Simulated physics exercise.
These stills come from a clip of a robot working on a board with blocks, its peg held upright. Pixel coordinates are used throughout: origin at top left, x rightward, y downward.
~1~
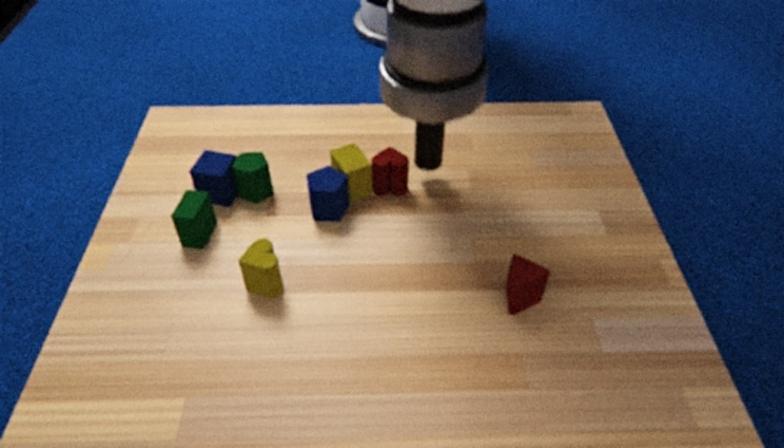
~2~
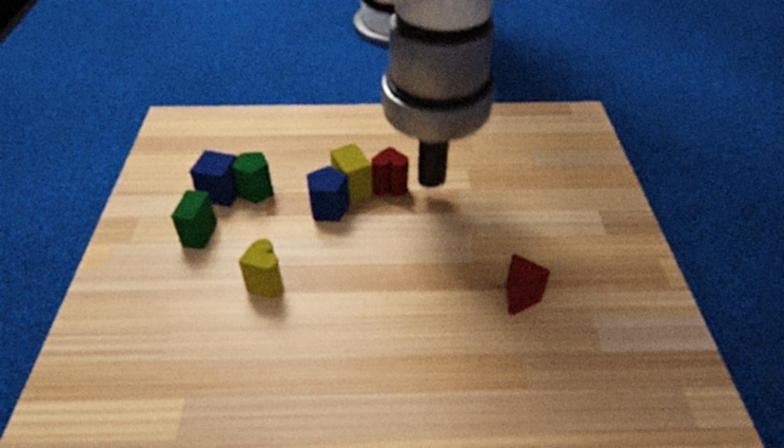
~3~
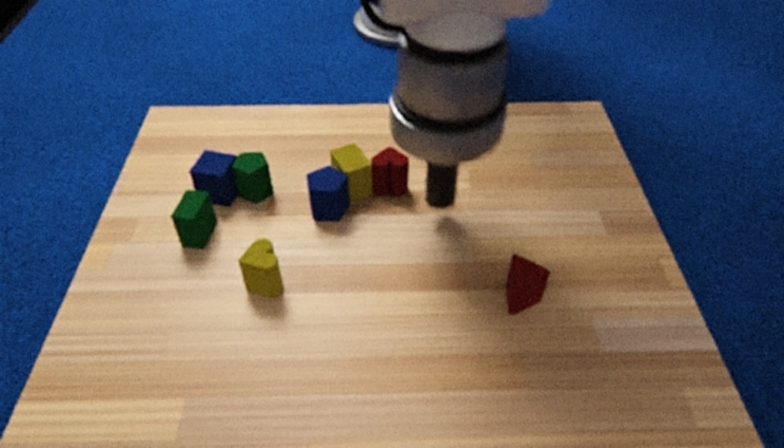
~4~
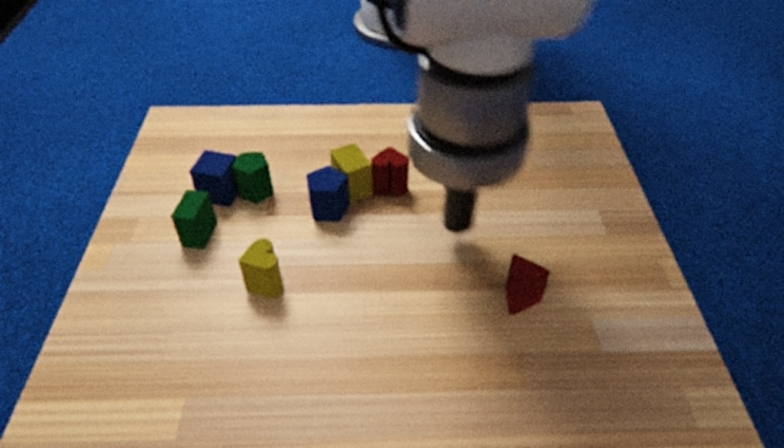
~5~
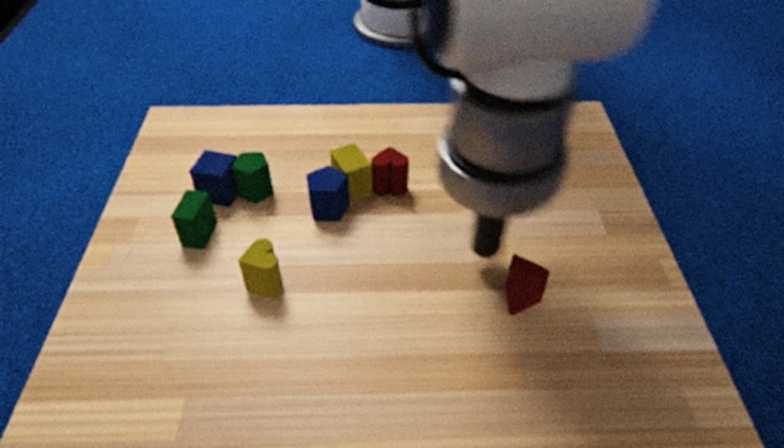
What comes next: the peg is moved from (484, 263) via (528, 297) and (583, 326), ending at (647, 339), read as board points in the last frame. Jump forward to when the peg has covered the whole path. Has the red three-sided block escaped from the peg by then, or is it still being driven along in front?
Slid off.
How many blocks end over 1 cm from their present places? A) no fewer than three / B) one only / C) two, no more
B.
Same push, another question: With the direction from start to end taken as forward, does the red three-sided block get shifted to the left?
No, it doesn't check out.
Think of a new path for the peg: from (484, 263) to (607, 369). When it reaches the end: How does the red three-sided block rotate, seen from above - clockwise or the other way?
It turns clockwise.
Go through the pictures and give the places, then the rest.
The first picture shows peg's lower end (428, 163); red three-sided block (527, 269).
The second picture shows peg (432, 180); blocks still.
The third picture shows peg (440, 200); blocks still.
The fourth picture shows peg (458, 223); blocks still.
The fifth picture shows peg (487, 247); red three-sided block (527, 269).
On the path given first. One third of the way, peg (533, 281); red three-sided block (553, 299), turned 25° clockwise.
Two thirds of the way, peg (591, 311); red three-sided block (573, 317), turned 105° clockwise.
At the end, peg (656, 324); red three-sided block (573, 317), turned 105° clockwise.
